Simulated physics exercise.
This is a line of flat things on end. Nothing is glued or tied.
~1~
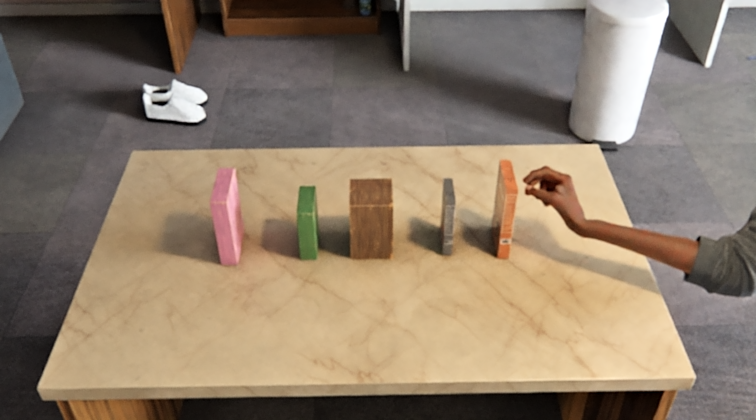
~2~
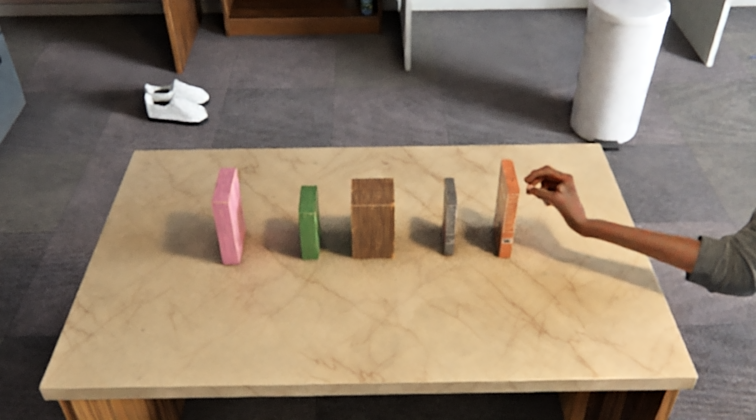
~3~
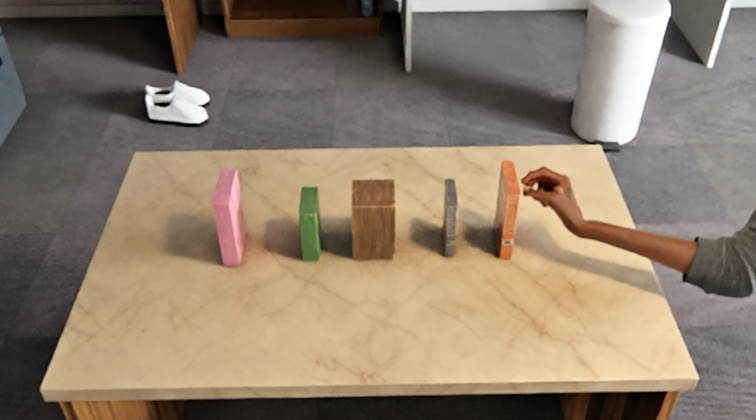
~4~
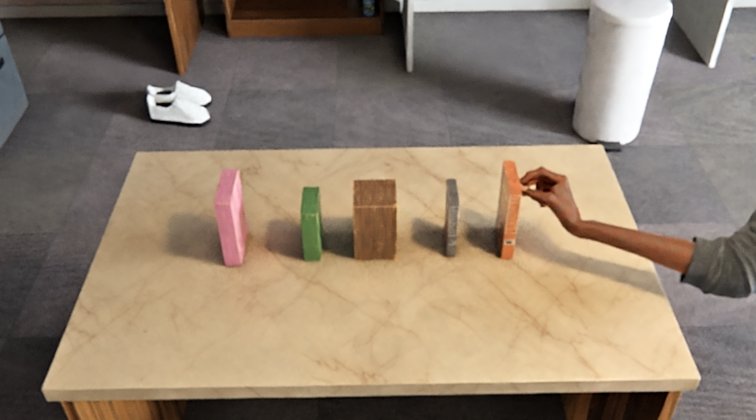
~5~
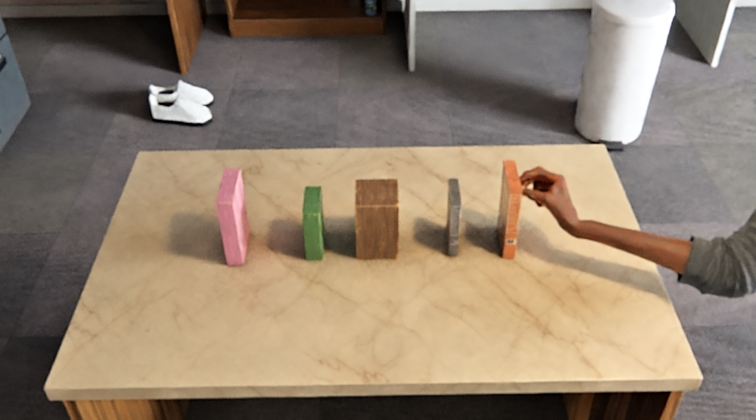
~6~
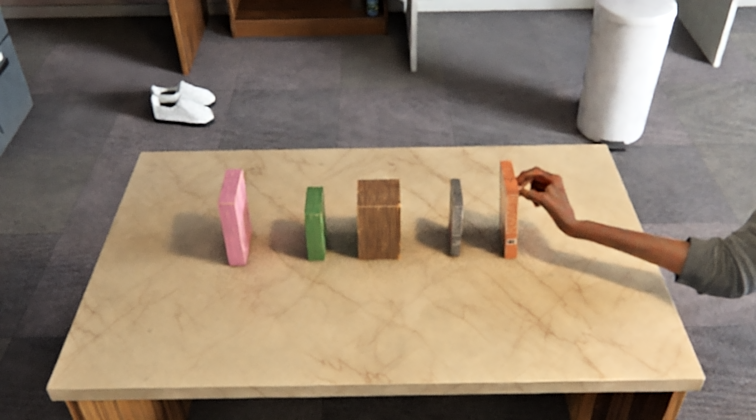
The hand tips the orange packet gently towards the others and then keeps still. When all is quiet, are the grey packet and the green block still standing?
The grey packet falls over, the green block is still upright.
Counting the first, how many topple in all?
2 of them.
Then, 0.40 s after the last picture, orange packet 43° over; grey packet tipped 16° from how it was near (446, 218).
Then, 0.50 s after the last picture, orange packet 66° over; grey packet tipped 50° from how it was near (429, 225).
Then, 0.70 s after the last picture, orange packet 88° over; grey packet on its side near (433, 241).
At rest, tipped over on the table, grey packet; the other 2 in place. Seen from the same camera at the end, grey packet near (433, 241), green block near (316, 224).
